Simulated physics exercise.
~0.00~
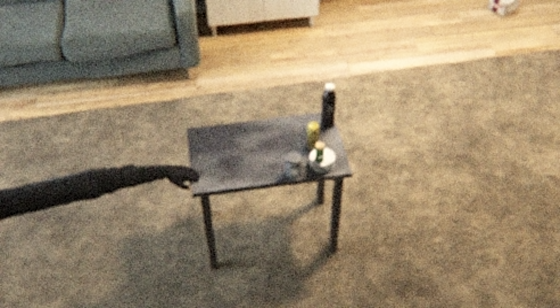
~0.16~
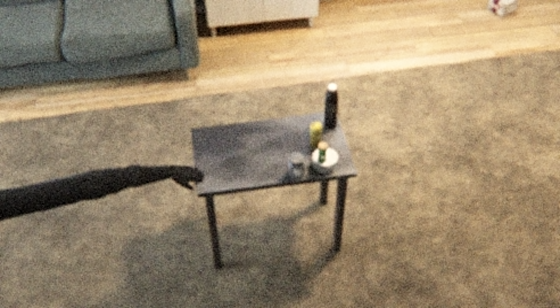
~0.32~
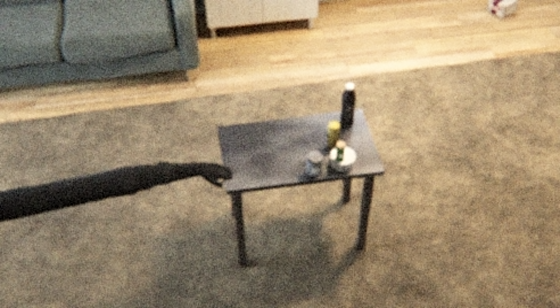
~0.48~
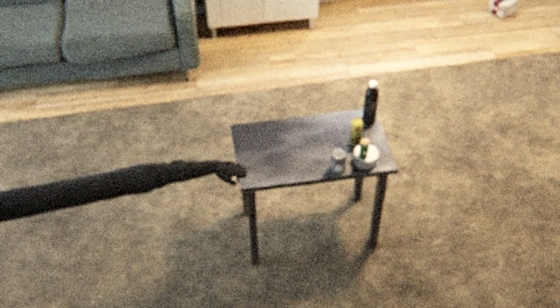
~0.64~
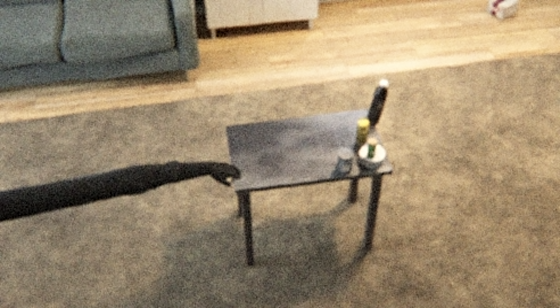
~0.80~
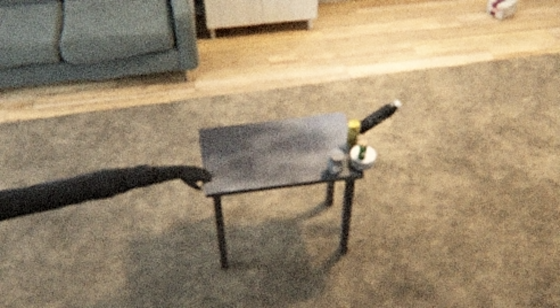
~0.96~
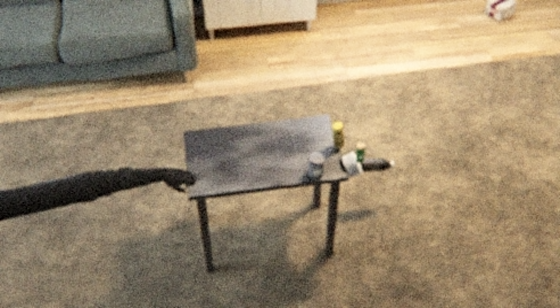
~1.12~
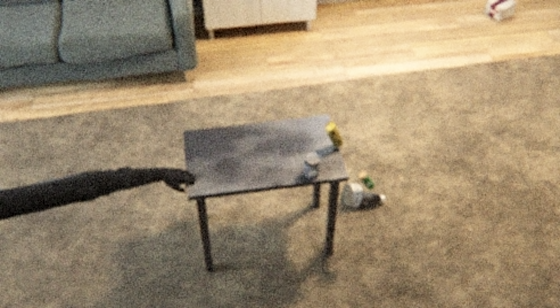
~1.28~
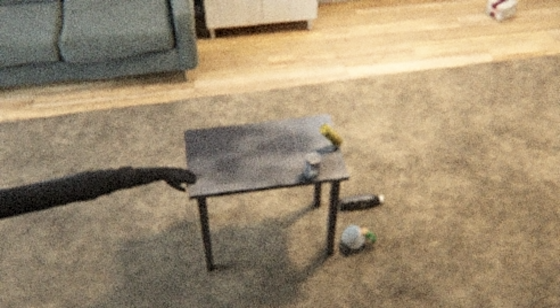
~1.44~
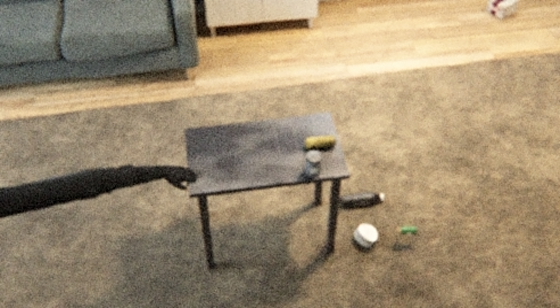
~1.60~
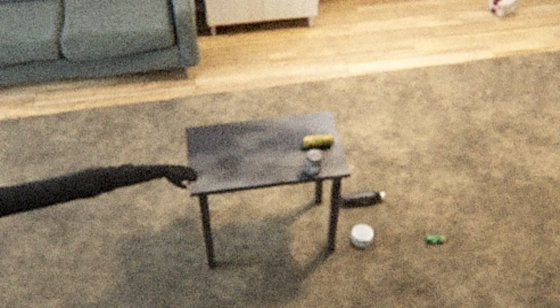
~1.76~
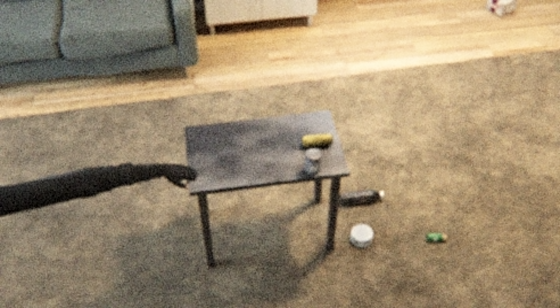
A dark arm jerks the table right and back, toppling the yellow can and dropping three items.
